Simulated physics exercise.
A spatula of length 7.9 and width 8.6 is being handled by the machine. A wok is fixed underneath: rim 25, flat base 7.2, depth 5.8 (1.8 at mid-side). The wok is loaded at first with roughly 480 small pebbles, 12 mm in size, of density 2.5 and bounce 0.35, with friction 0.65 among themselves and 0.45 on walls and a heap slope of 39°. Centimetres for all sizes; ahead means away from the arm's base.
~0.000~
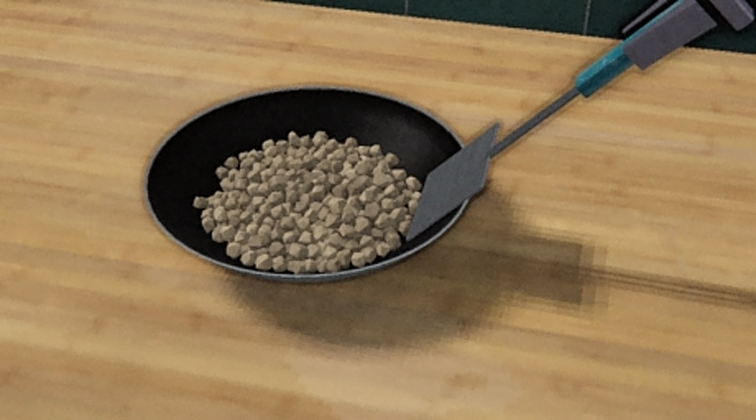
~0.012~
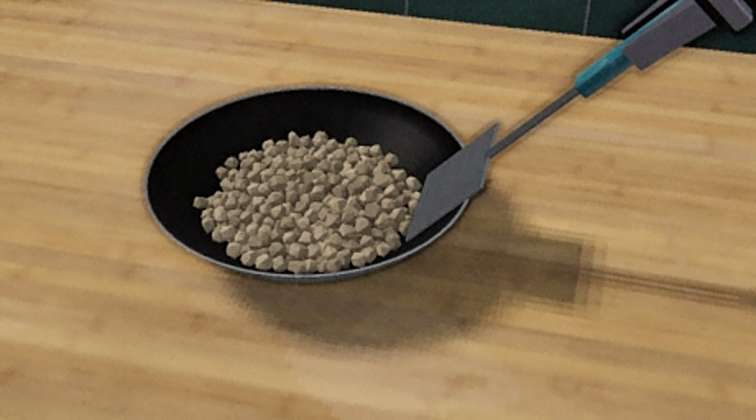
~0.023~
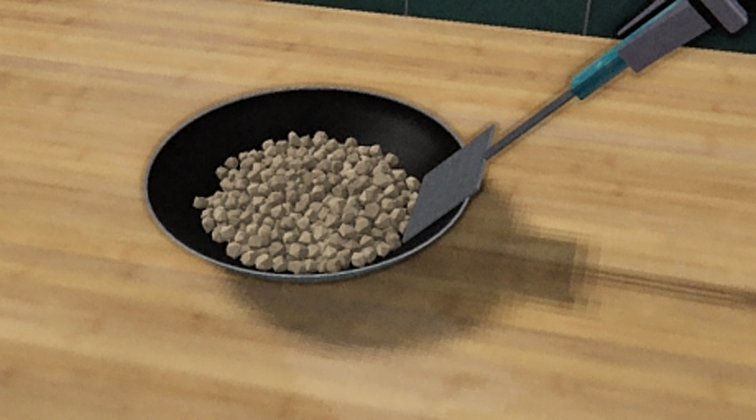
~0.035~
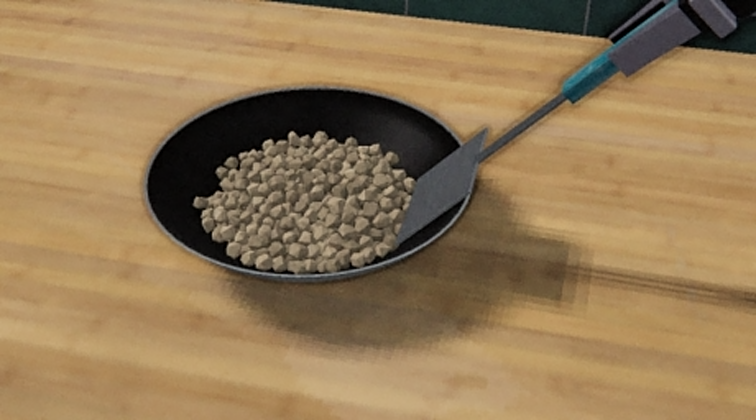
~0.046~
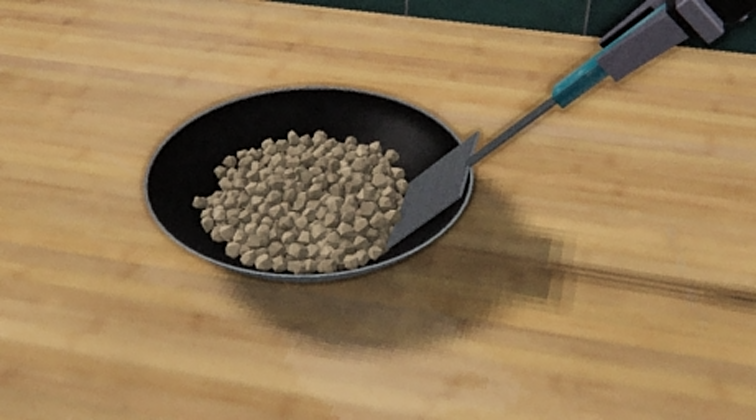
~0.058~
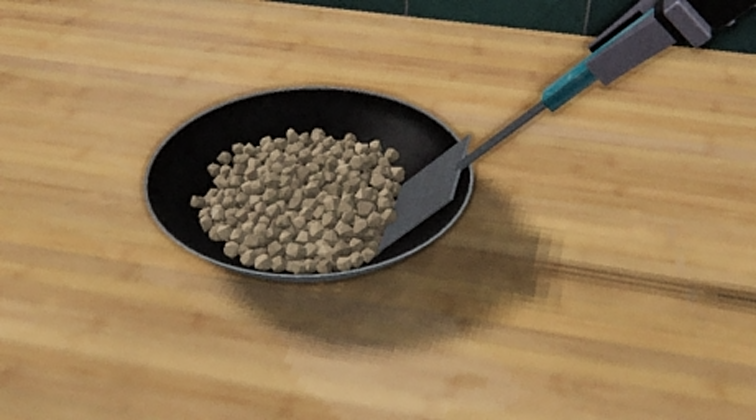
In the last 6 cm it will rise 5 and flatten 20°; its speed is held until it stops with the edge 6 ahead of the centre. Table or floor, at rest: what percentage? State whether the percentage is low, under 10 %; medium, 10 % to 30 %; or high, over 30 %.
The percentage is medium.
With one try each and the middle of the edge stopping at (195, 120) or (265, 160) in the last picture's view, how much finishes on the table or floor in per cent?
First try about 50 percent, second about 0 percent.
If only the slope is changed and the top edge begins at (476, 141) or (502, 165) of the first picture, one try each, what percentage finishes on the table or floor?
About 25 and 15 per cent.
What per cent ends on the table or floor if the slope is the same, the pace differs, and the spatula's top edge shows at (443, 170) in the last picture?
I'd say around 40 per cent.
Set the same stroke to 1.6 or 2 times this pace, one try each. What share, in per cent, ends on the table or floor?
The two tries give about 40 and 40 in a hundred.
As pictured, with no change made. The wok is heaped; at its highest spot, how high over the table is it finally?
Some 8.0 cm.
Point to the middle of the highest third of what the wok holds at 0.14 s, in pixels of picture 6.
Roughly pixel (232, 170).
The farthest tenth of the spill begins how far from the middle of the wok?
Around 20 centimetres from the centre.
After 0.14 s, sloping 48°, highest piece 7 above the table; 476 in the wok.
After 0.22 s, sloping 39°, highest piece 9 above the table; 460 in the wok, 16 on the blade or in flight.
After 0.46 s, sloping 28°, highest piece 9 above the table; 384 in the wok, 75 on the table or floor, 17 on the blade or in flight.
After 1.51 s, sloping 28°, highest piece 8 above the table; 374 in the wok, 102 on the table or floor.
At rest, 374 in the wok, 102 on the table or floor. That is 21 % on the table or floor.
